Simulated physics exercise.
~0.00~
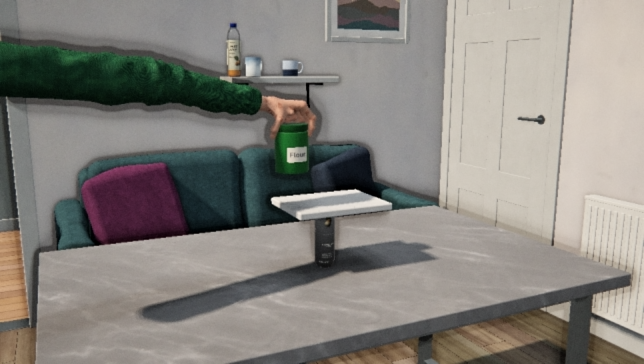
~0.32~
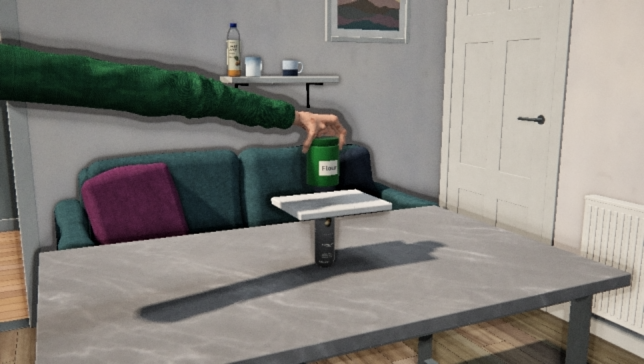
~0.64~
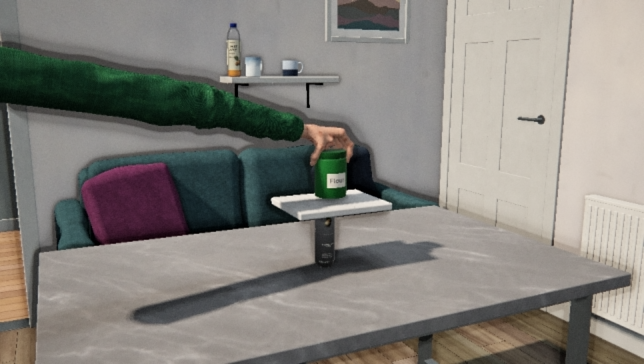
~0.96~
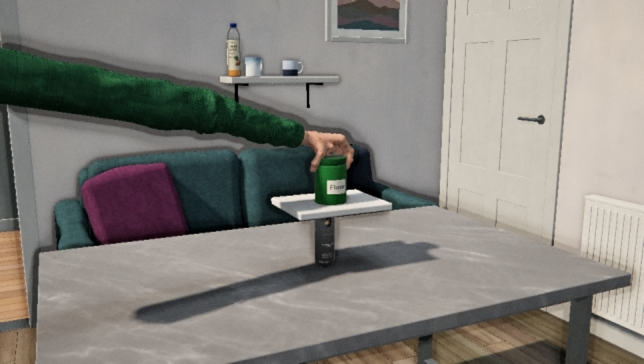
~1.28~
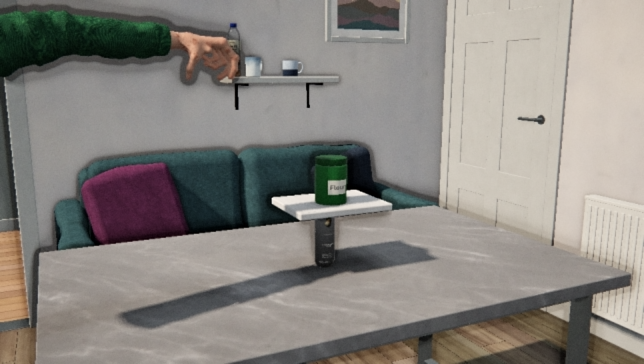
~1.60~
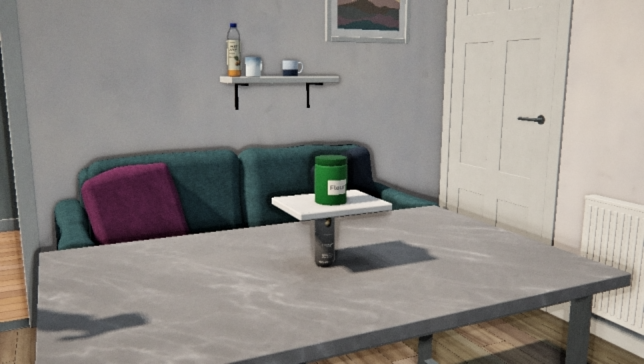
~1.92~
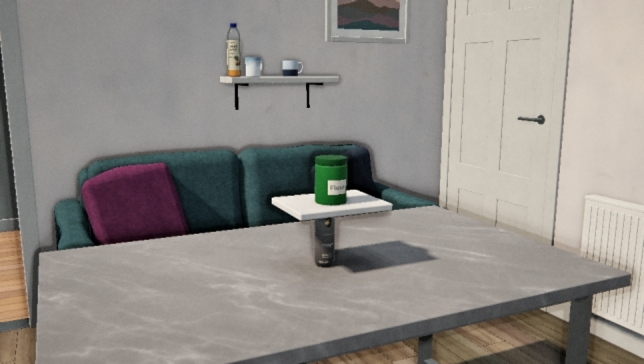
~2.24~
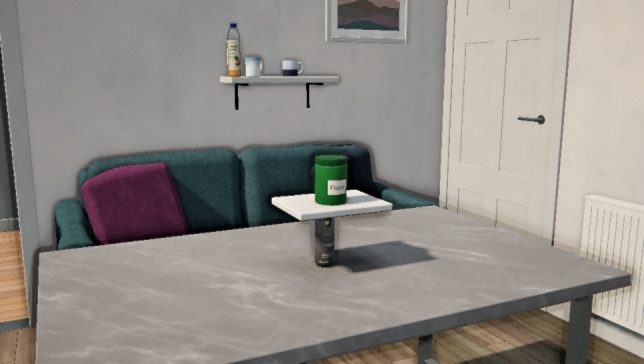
A hand lowers a green jar onto a white slab, withdraws, and the stack stays balanced.
